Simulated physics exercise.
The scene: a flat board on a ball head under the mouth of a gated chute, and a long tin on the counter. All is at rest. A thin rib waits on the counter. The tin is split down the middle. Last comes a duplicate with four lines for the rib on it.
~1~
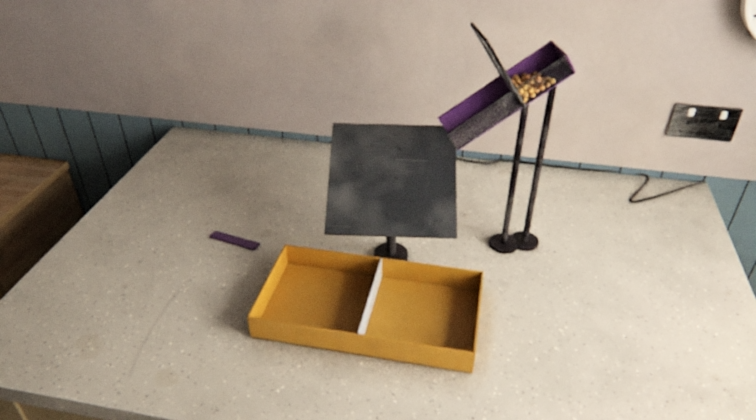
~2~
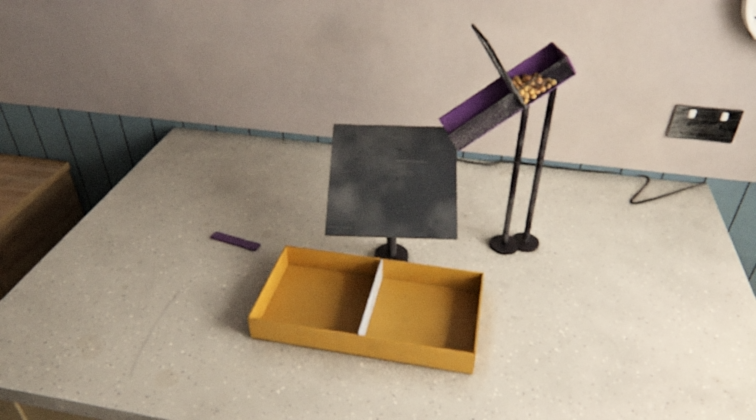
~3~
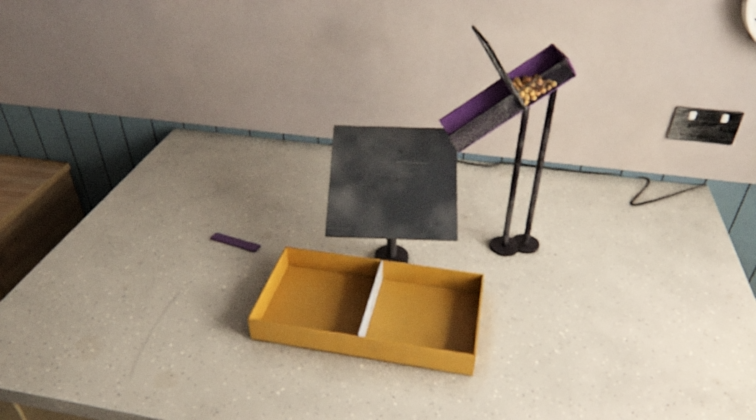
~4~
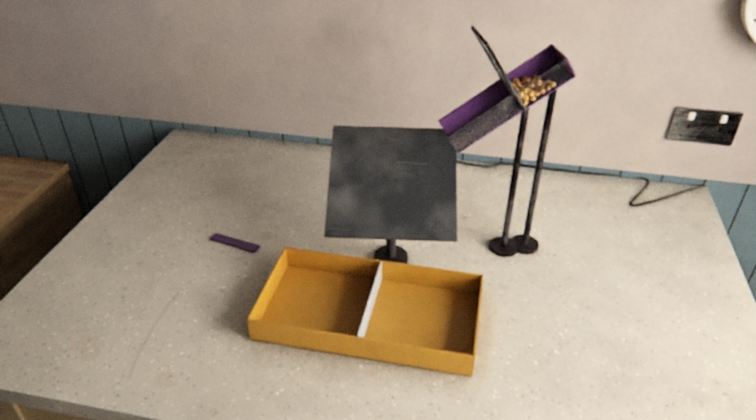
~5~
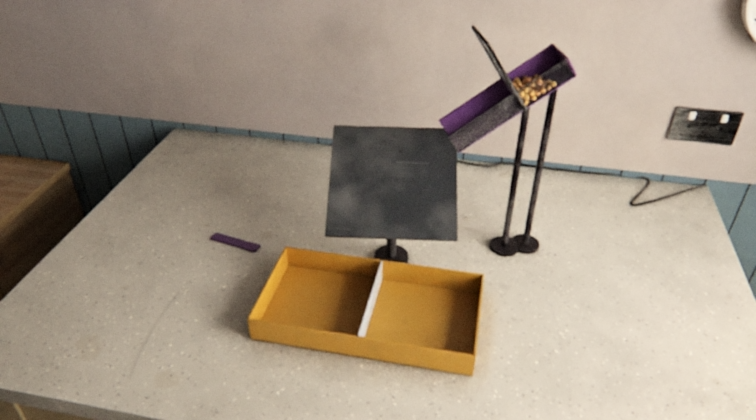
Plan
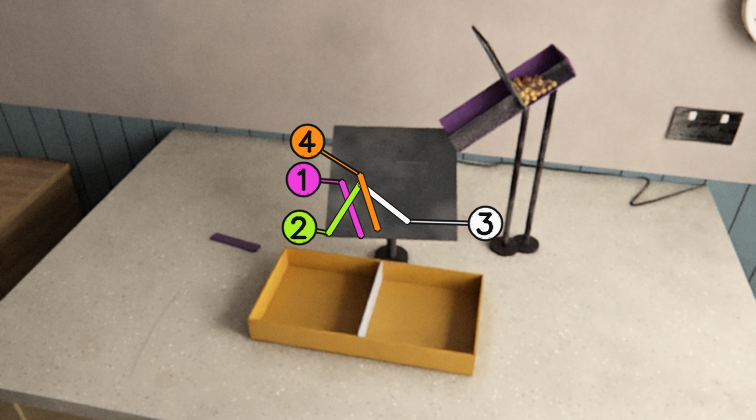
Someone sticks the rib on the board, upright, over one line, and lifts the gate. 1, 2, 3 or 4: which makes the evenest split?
I would pick line 1.
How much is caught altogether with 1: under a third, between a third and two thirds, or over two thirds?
Over two thirds.
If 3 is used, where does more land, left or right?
The right half.
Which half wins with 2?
The left half.
On the marked copy, line 1 from (342, 182) to (360, 235); line 2 from (360, 183) to (328, 233); line 3 from (361, 185) to (407, 221); line 4 from (360, 175) to (377, 228).
Choosing 1, of what is caught, close to half in the left half, close to half in the right.
Choosing 2, of what is caught, the bulk in the left half, close to a quarter in the right.
Choosing 3, of what is caught, a small share in the left half, the bulk in the right.
Choosing 4, of what is caught, a small share in the left half, all but a few in the right.
